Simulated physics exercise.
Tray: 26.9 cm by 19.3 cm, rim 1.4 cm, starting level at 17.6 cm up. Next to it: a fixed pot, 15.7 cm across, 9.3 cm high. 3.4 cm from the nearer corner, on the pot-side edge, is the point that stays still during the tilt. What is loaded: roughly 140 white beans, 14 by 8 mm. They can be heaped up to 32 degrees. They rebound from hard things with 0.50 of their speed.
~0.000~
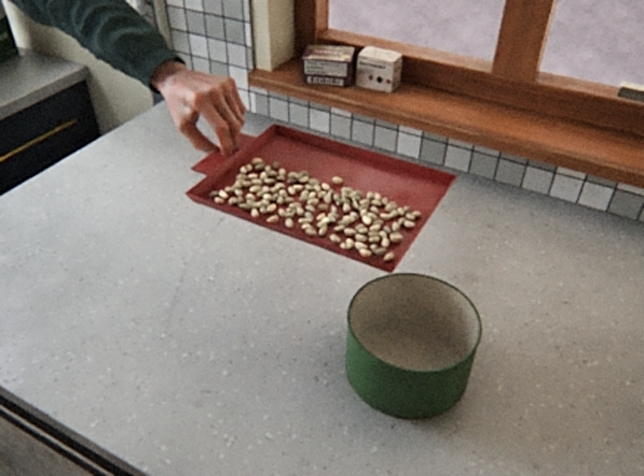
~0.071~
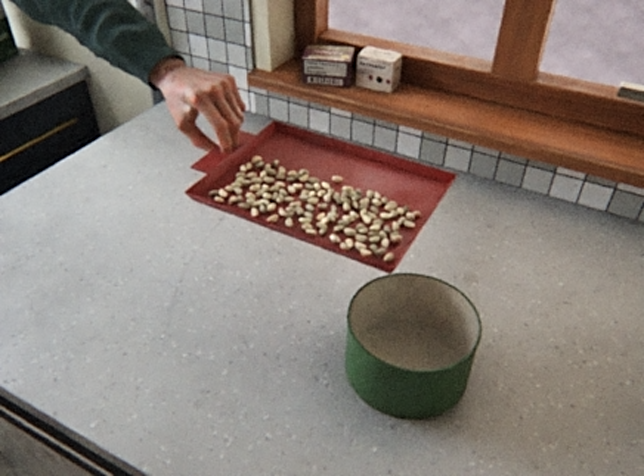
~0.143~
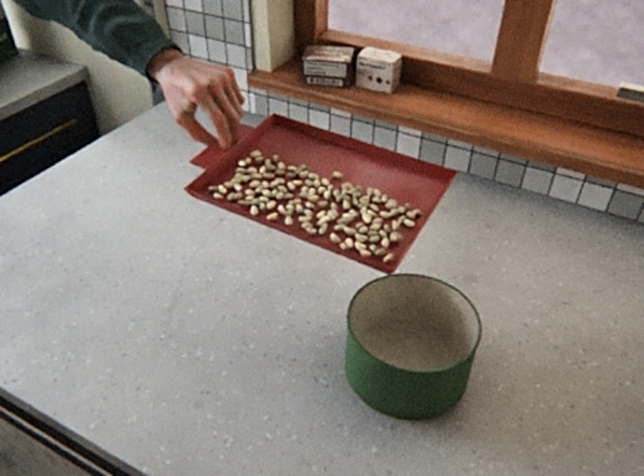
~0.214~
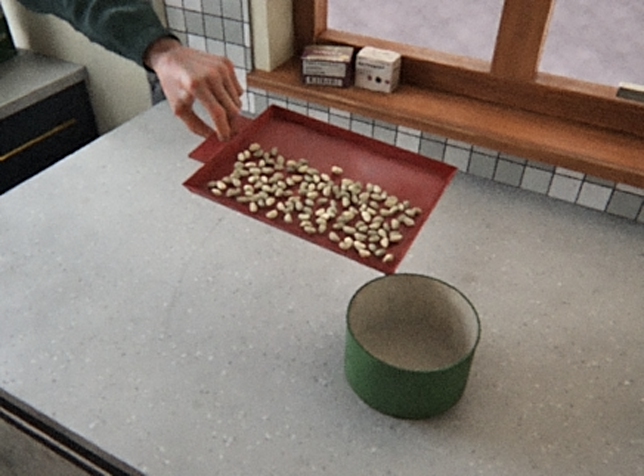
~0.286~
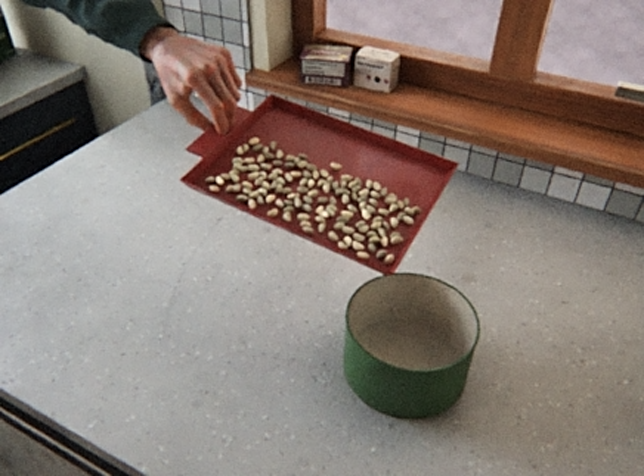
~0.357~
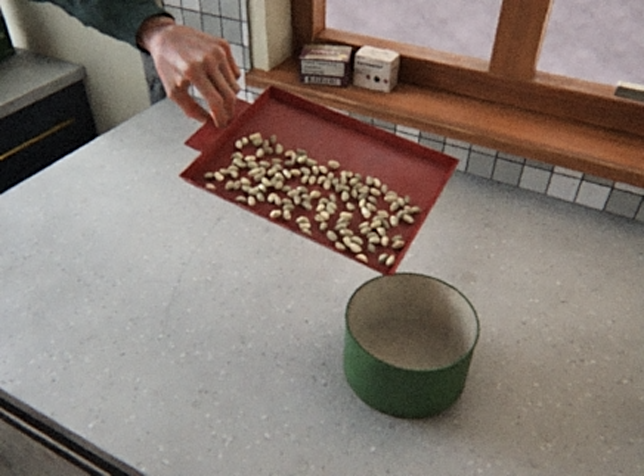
A hand gradually tilts a red tray of pale beans toward a green pot's side.
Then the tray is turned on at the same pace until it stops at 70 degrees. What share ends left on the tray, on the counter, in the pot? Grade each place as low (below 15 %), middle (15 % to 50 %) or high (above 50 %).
Tray - low; counter - middle; pot - high.
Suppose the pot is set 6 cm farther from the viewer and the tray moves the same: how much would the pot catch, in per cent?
I'd put it at around 0 per cent.
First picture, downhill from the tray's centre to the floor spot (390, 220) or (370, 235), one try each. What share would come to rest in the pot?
The share comes to about 85 in a hundred, then about 95 in a hundred.
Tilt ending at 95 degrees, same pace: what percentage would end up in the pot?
In that case some 75 per cent.
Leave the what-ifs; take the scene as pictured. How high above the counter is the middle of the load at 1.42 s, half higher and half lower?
Roughly 22 centimetres, give or take.
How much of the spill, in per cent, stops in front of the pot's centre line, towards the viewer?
I'd put it at around 100 per cent.
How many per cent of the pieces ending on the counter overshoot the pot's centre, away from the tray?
Share past the middle: Roughly 20 percent.
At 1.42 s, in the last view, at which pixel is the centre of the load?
At that moment the load's centre is around (336, 216).
After 1.00 s, tilt 40 degrees; the tray holds 100 %, the pot 0 %.
After 1.42 s, tilt 57 degrees; the tray holds 100 %, the pot 0 %.
After 1.93 s, tilt 70 degrees; the tray holds 10 %, the pot 65 %.
In the end, at 3.3 s, tray 0 %, counter 20 %, pot 75 %.
